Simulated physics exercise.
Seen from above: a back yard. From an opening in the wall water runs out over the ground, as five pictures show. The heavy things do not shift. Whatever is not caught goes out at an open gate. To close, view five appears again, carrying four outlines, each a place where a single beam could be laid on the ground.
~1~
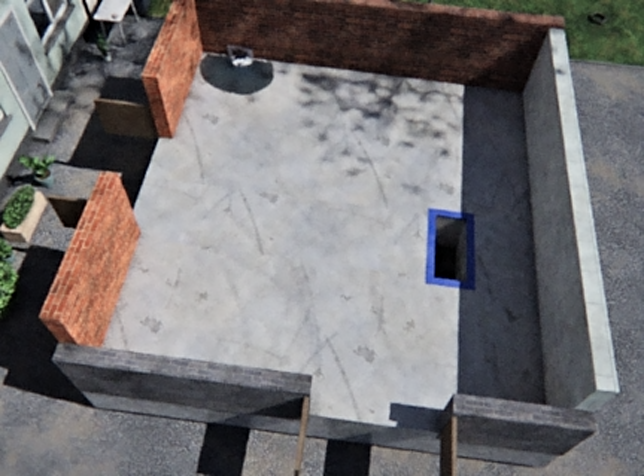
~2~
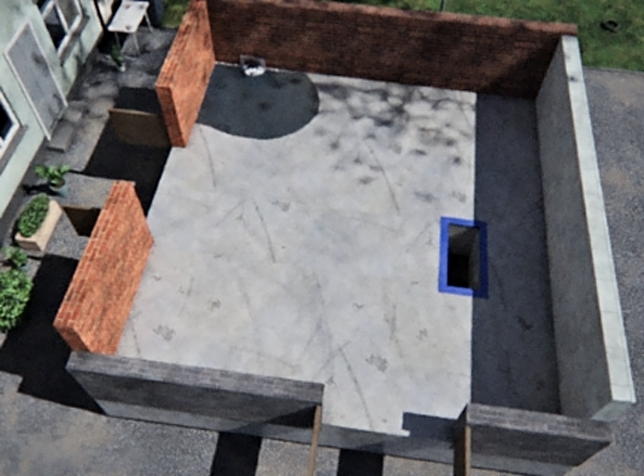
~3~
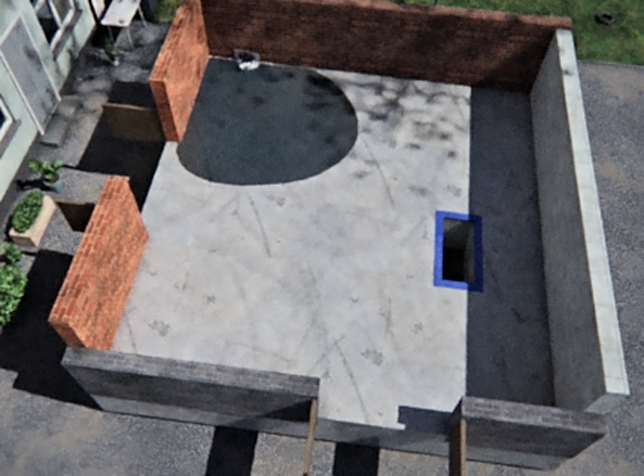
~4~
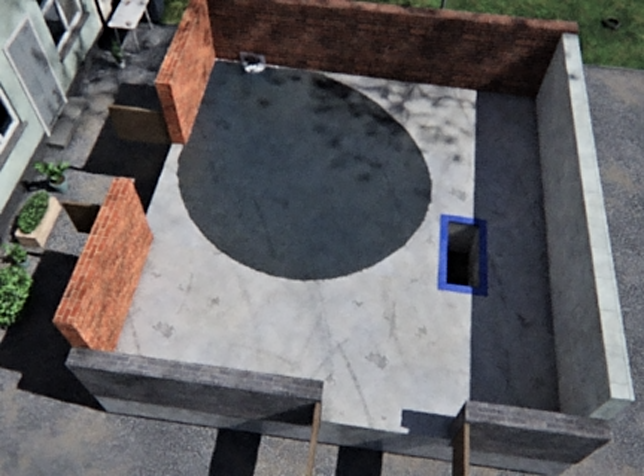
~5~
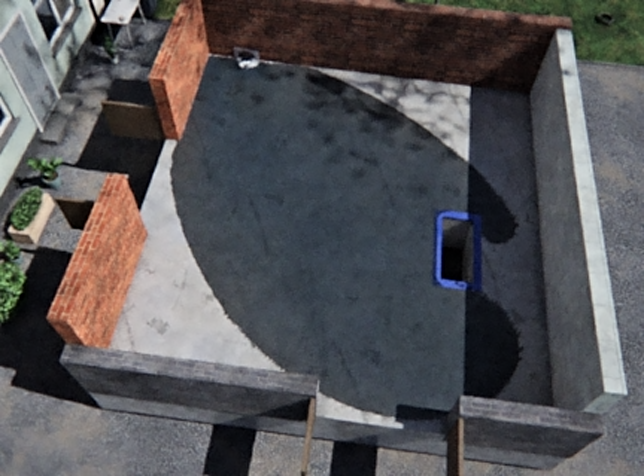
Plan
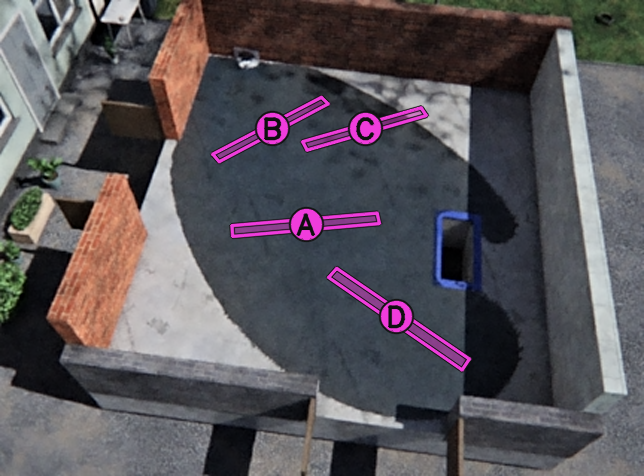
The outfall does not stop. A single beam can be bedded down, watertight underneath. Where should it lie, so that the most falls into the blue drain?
A works best here.
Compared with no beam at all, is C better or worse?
Spot C is worse.
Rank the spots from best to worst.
The order is A, D, C, B.
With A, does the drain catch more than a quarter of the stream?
Yes, it does.
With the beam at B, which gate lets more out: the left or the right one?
The right one.
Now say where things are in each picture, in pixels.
Outfall at (240, 53); blue drain at (451, 248); open gate at (376, 406); open gate at (158, 183); front seen at (263, 85), 3 % of the ground wet; blue drain still dry, in the first picture.
Front seen at (248, 135), 8 % of the ground wet; blue drain still dry, in the second picture.
Front seen at (273, 181), 19 % of the ground wet; blue drain still dry, in the third picture.
Front seen at (327, 274), 37 % of the ground wet; blue drain still dry, in the fourth picture.
Front seen at (510, 364), 60 % of the ground wet; blue drain taking water, in the fifth picture.
On the marked copy, A from (232, 230) to (378, 218); B from (215, 157) to (324, 100); C from (304, 145) to (423, 111); D from (332, 272) to (465, 364).
With A, about 48 % of the stream goes into the blue drain, about 48 % out by the gates.
With B, about 12 % of the stream goes into the blue drain, about 84 % out by the gates.
With C, about 26 % of the stream goes into the blue drain, about 73 % out by the gates.
With D, about 38 % of the stream goes into the blue drain, about 61 % out by the gates.
